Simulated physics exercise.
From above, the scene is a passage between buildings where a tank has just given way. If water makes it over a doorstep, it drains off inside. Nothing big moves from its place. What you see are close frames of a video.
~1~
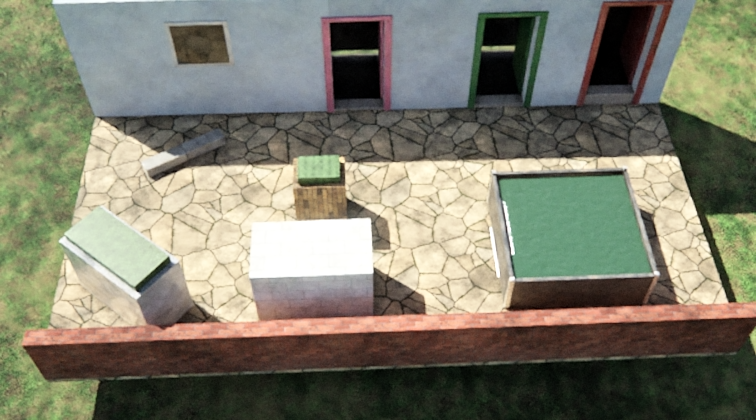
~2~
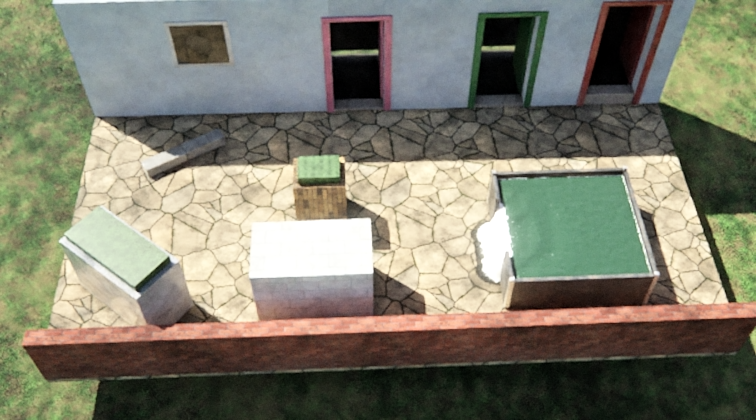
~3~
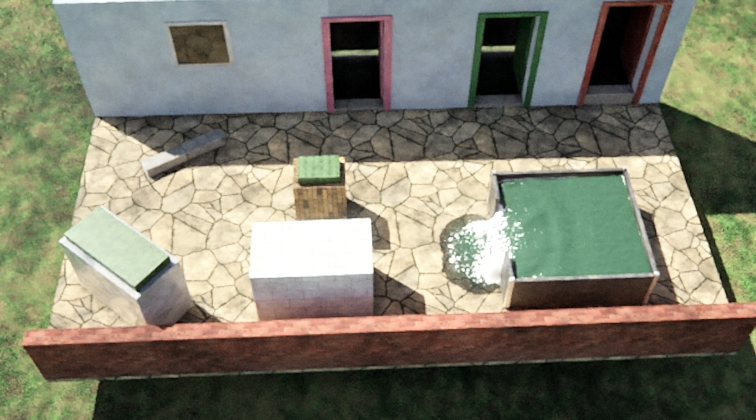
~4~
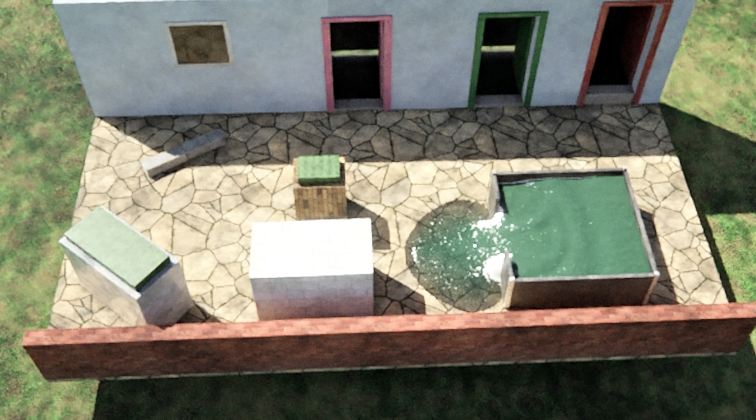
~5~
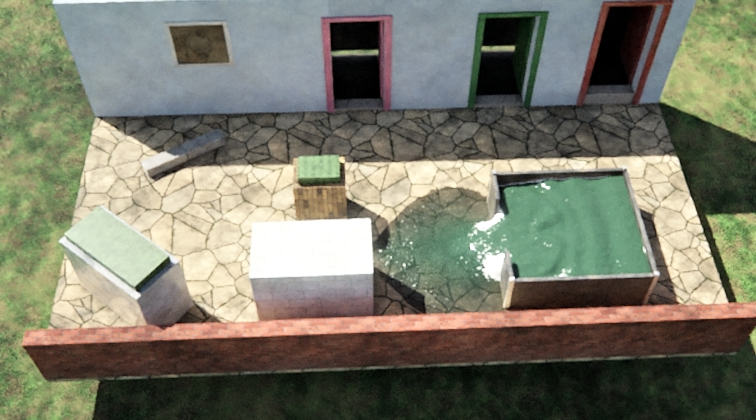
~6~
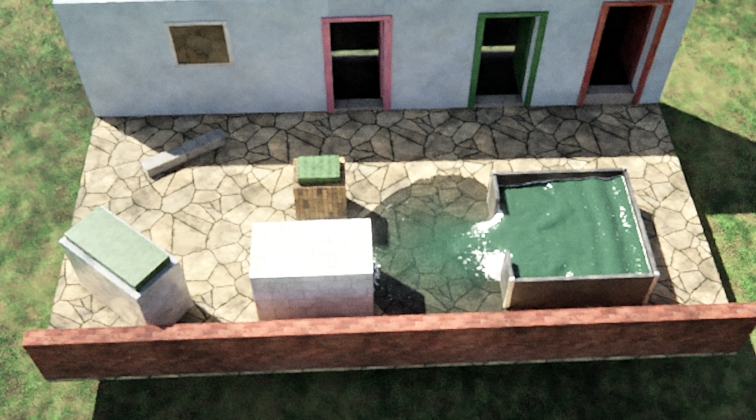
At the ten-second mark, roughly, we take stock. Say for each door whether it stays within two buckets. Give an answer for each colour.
The green door will be within bounds; the red door will be within bounds; the pink door will be over the limit.
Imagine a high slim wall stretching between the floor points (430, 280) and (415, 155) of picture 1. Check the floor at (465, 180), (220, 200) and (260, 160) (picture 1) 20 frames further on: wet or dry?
Submerged, spared, then spared.
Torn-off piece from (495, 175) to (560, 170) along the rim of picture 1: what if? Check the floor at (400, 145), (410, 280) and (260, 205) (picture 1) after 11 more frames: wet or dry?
Going through them, the first would be submerged, the next still bare and the last still bare.
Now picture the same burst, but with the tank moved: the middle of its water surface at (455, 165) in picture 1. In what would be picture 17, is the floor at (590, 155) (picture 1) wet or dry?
Result at that place: Not reached.
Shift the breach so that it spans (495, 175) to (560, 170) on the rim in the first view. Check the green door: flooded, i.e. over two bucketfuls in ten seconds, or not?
Green: Exceeds it.
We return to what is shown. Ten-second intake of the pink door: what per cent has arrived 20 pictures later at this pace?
Close to 25 out of every hundred.
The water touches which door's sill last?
Door: The red door.
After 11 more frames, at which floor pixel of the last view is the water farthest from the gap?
The wet edge reaches furthest near (95, 241).
A moment on, water covers 20 % of the floor; the green door not reached, the red door not reached, the pink door not reached.
Next, water covers 40 % of the floor; the green door not reached, the red door not reached, the pink door not reached.
Then, water covers 55 % of the floor; the green door not reached, the red door not reached, the pink door over two buckets in.
Later, water covers 70 % of the floor; the green door wet at the sill, nothing in, the red door not reached, the pink door over two buckets in.
In the end, water covers 85 % of the floor; the green door wet at the sill, nothing in, the red door wet at the sill, nothing in, the pink door far over two buckets in.
